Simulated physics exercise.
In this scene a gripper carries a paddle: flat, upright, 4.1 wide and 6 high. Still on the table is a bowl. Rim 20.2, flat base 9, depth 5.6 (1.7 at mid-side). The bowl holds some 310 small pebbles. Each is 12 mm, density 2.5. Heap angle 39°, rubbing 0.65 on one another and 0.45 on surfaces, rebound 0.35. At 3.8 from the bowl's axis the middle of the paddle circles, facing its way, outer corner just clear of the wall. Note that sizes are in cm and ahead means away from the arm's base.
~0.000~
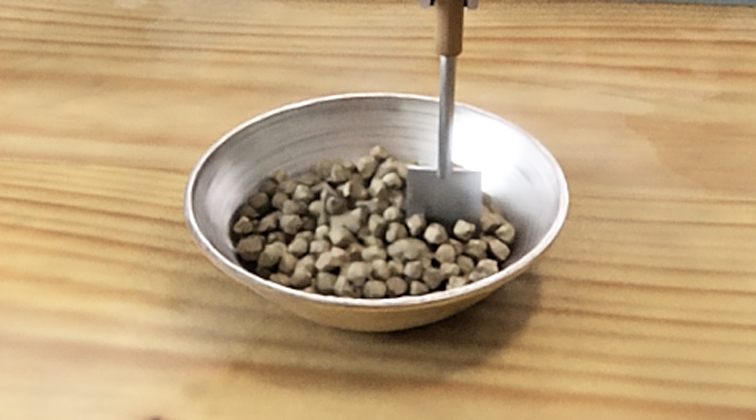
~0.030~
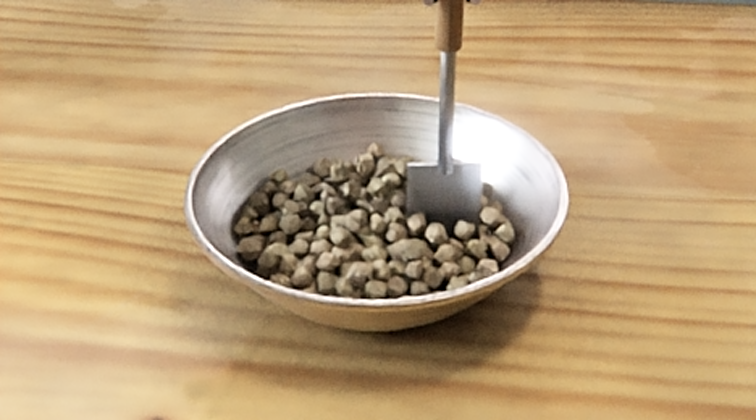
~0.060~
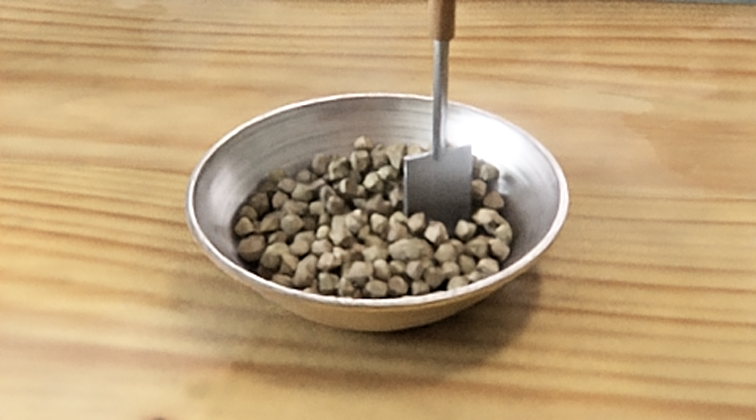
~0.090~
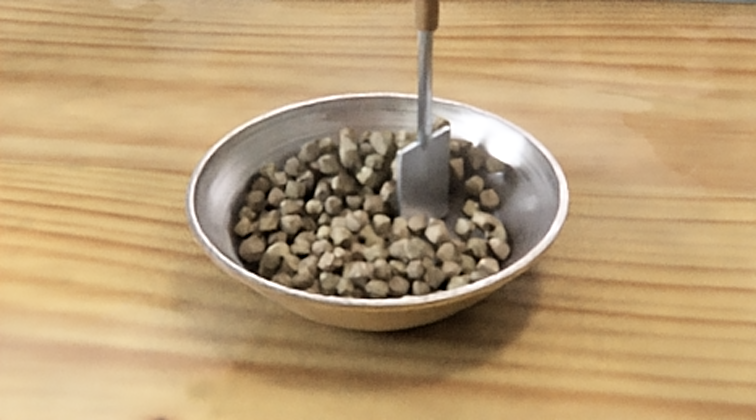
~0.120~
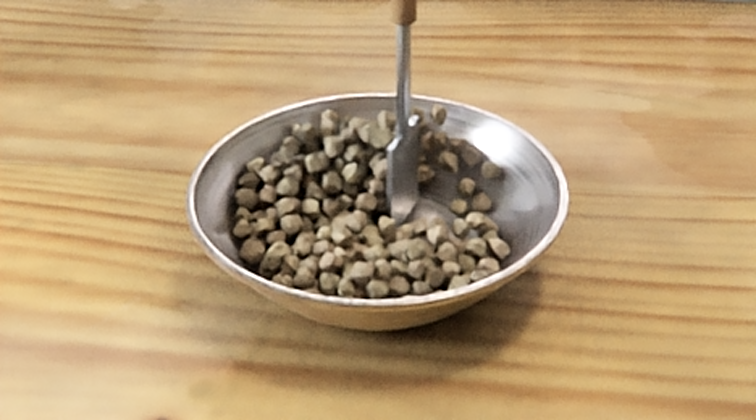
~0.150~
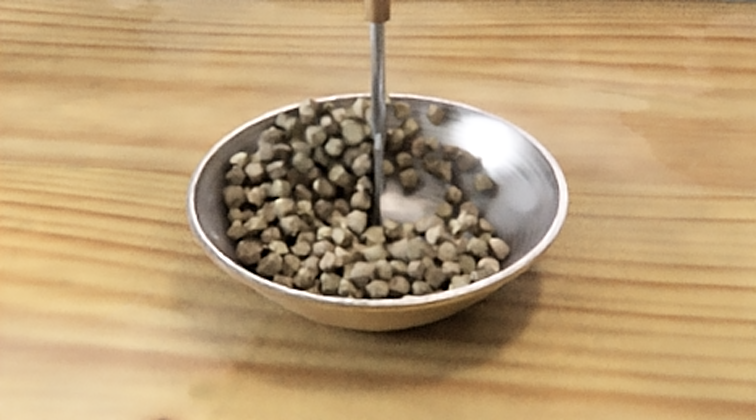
A small metal paddle with a wooden handle swept leftward through the brown pebbles in a shallow metal bowl, turning edge-on as it pushed them toward the back and left, baring a patch behind it.
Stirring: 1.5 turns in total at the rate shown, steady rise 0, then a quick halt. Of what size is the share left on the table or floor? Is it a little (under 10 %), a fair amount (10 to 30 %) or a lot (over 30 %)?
A fair amount, 10 to 30 %.
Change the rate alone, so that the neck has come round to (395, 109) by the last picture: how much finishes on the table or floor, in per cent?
Close to 15 in a hundred.
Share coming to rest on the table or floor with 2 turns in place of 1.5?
Roughly 25 per cent would end up there.
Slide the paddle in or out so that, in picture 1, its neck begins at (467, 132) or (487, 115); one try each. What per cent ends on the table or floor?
Around 35 per cent on the first try, around 35 per cent on the second.
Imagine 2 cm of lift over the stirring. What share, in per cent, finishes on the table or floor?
I'd put it at about 10 per cent.
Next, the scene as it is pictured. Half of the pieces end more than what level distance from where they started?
I'd estimate close to 8 cm.
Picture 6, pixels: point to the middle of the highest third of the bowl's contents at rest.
The centre is near pixel (280, 247).
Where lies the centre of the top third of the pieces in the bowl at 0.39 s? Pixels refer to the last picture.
Somewhere around (382, 270) in the last view.
After 0.39 s, 266° round, highest piece 7 above the table; 282 in the bowl, 18 on the table or floor, 14 in flight or on the tool.
After 0.63 s, 79° round, highest piece 7 above the table; 269 in the bowl, 44 on the table or floor, 1 in flight or on the tool.
After 0.95 s, 180° round, highest piece 6 above the table; 260 in the bowl, 53 on the table or floor, 1 in flight or on the tool.
After 1.65 s, 180° round, highest piece 6 above the table; 260 in the bowl, 54 on the table or floor.
In the end, 260 in the bowl, 54 on the table or floor. That is 17 % on the table or floor.
